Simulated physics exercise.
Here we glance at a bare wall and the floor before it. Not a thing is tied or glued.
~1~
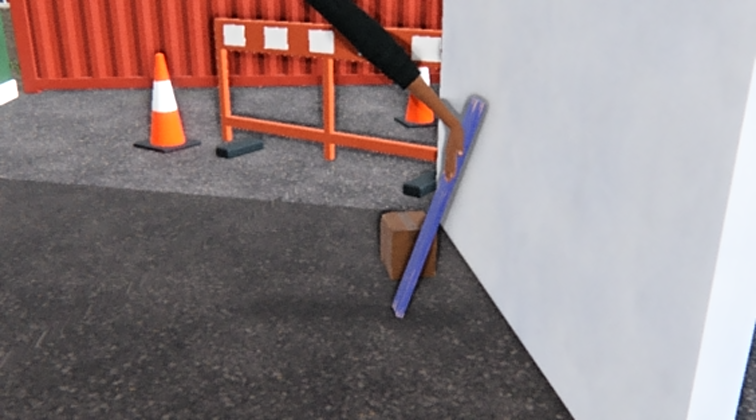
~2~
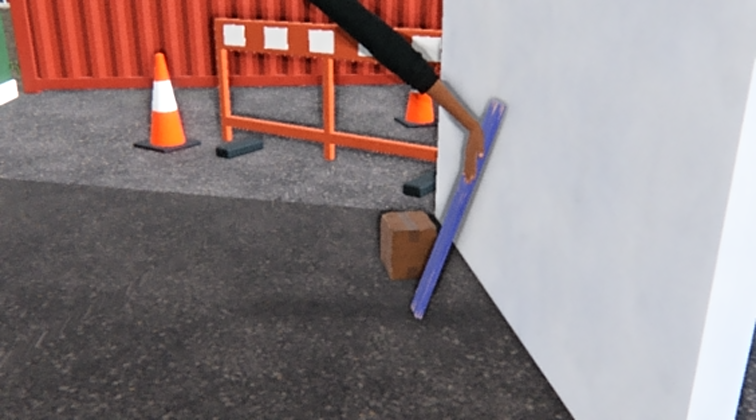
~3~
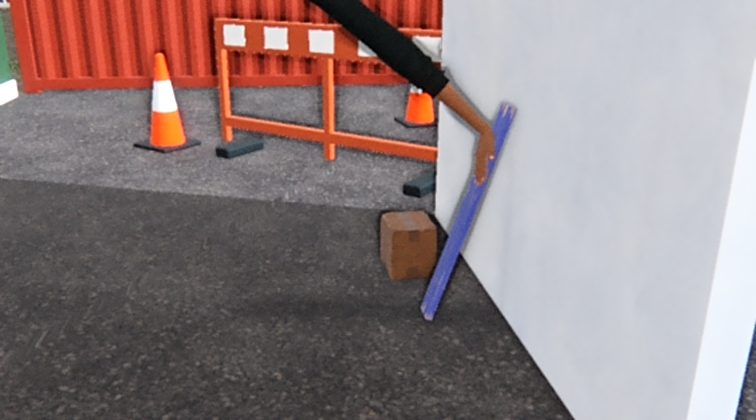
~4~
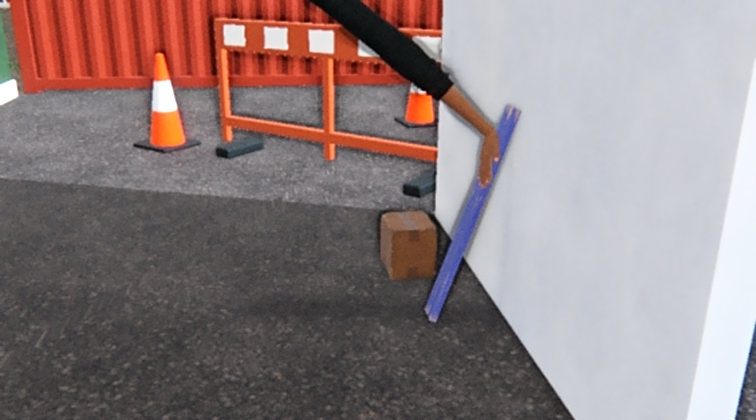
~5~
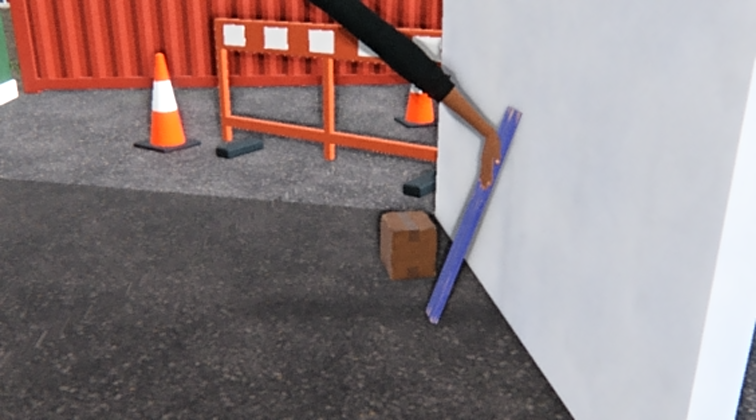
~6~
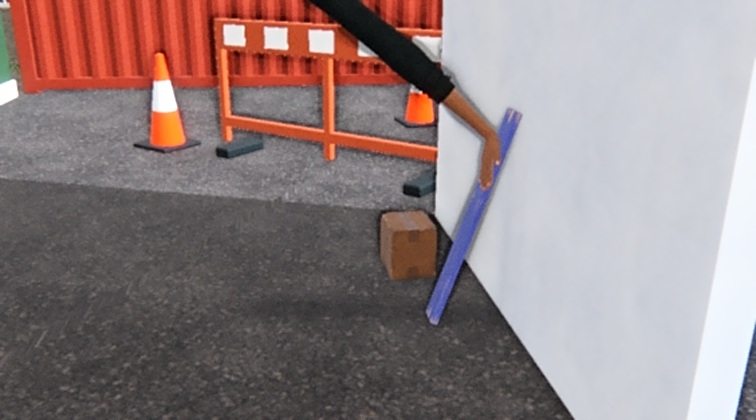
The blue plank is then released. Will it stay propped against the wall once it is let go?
Yes.
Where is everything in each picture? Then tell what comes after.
The first frame shows on its way; blue plank (436, 211); brown box (408, 244).
The second frame shows on its way; blue plank (456, 212); brown box (408, 244).
The third frame shows on its way; blue plank (466, 214); brown box (408, 244).
The fourth frame shows on its way; blue plank (470, 216); brown box (408, 244).
The fifth frame shows propped up under the hand; blue plank (471, 218); brown box (408, 244).
The sixth frame shows propped up under the hand; blue plank (471, 219); brown box (408, 244).
Then, 0.20 s on from there, no change.
Then, 0.50 s on from there, blue plank resting near (471, 219).
In the end, both unmoved. At the end, from the last picture's camera, blue plank near (471, 219). The plank holds.
